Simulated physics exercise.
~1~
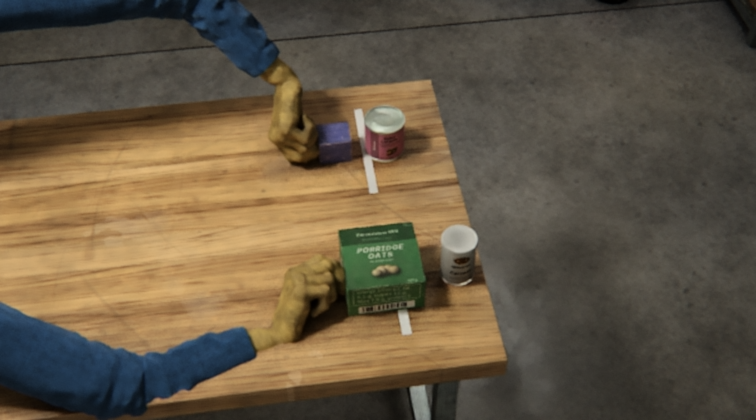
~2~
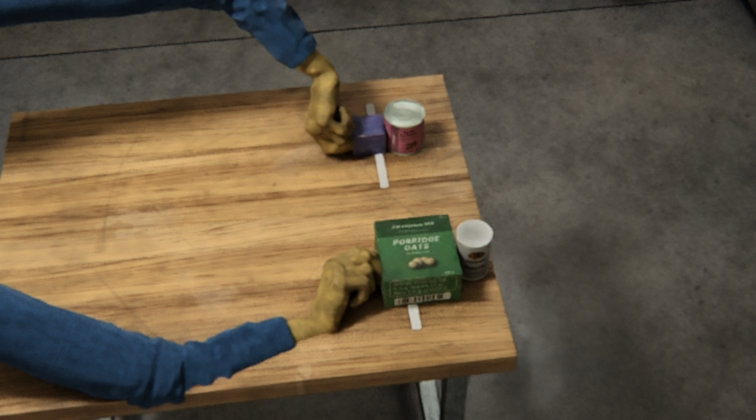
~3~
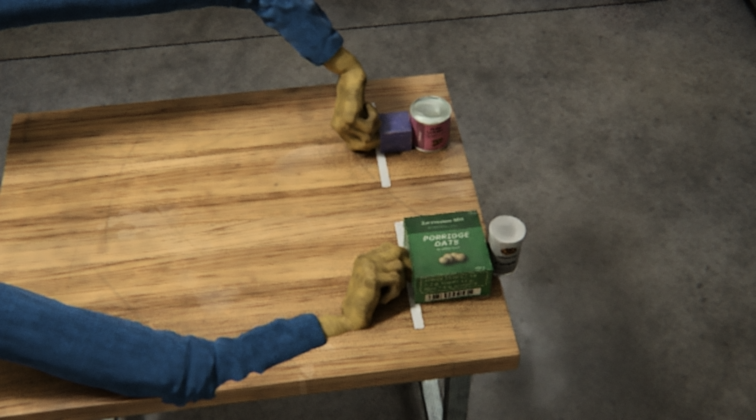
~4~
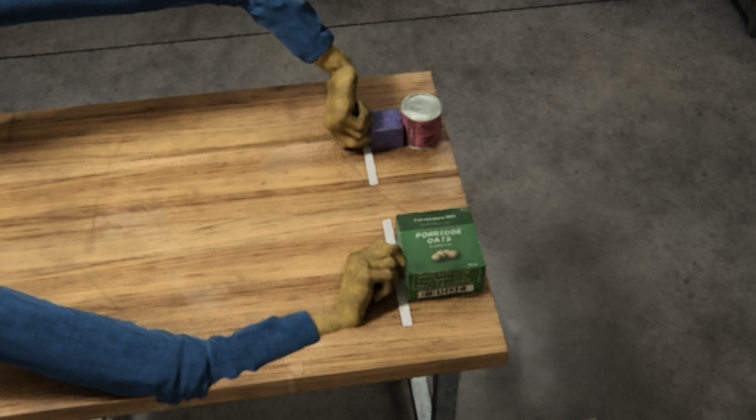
On a wooden tabletop, gloved hands pushing a green oats box and purple block rightward, white tub disappearing, pink tin staying on.
